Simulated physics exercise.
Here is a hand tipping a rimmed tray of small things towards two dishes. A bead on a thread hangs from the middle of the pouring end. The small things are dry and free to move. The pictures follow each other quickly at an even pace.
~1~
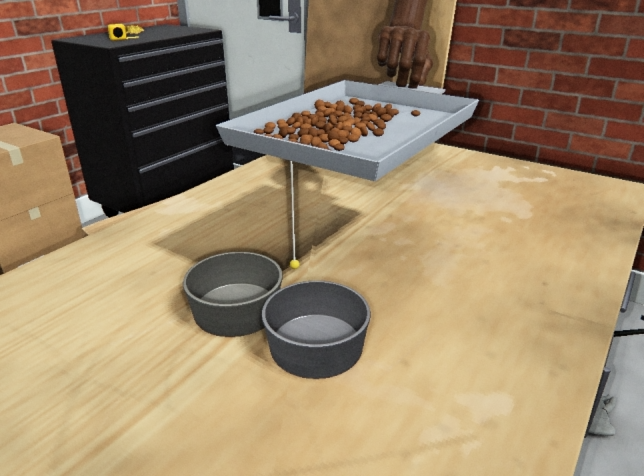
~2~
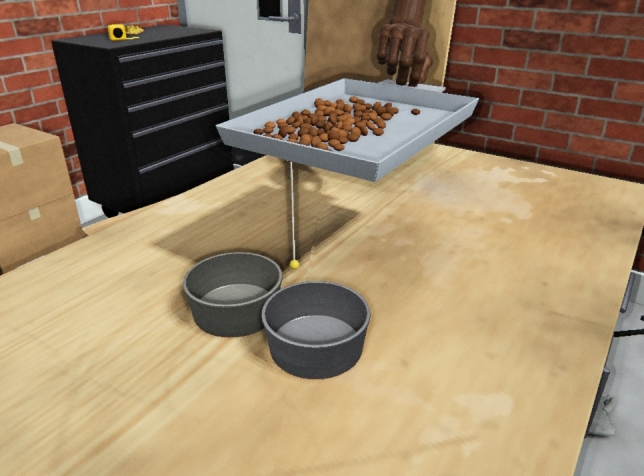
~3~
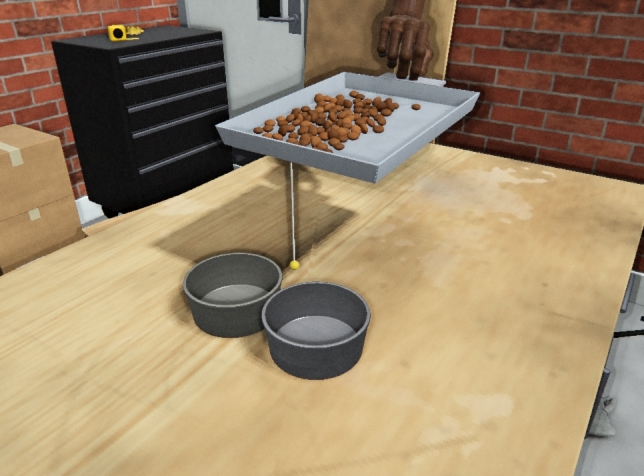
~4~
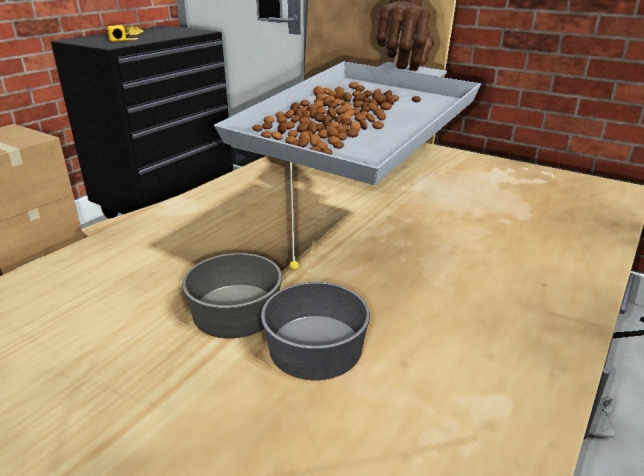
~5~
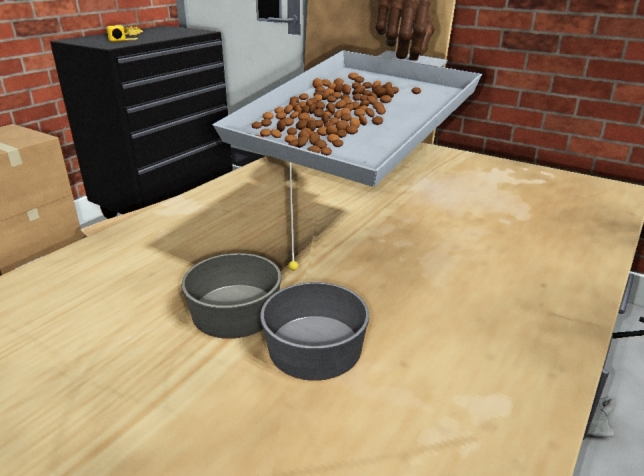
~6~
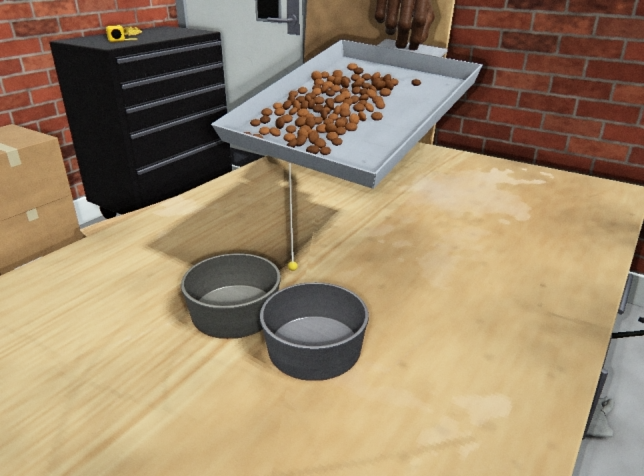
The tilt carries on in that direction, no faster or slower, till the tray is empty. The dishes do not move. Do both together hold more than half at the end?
Caught overall: More than half.
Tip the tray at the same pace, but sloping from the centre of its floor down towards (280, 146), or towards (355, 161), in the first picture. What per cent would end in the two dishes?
The first gives 80 %, the second 60 %.
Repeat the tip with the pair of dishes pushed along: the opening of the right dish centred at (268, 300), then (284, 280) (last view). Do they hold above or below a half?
First under half, then not half.
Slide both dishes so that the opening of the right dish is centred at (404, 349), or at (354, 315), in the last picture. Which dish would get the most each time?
First the dish on the left, then the right one.
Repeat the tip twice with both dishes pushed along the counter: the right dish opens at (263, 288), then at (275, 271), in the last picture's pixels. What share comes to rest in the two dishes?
First some 20, then 0 per cent.
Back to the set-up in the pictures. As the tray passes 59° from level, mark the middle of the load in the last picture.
Near (317, 133).
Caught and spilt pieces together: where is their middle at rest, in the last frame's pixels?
Close to (317, 345).
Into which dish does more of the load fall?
It is right.
Just after the last frame, tray tipped steeply; almost all on the tray; just a few in the air.
A moment on, tray tipped right over; about a tenth on the tray; roughly half in the right dish; just a few in the left dish; about a tenth outside both; roughly a quarter in the air.
Further on, tray tipped past a quarter turn; the larger part in the right dish; about a tenth in the left dish; roughly a quarter outside both.
When it is over, tray tipped past a quarter turn; the larger part in the right dish; about a tenth in the left dish; roughly a quarter outside both.
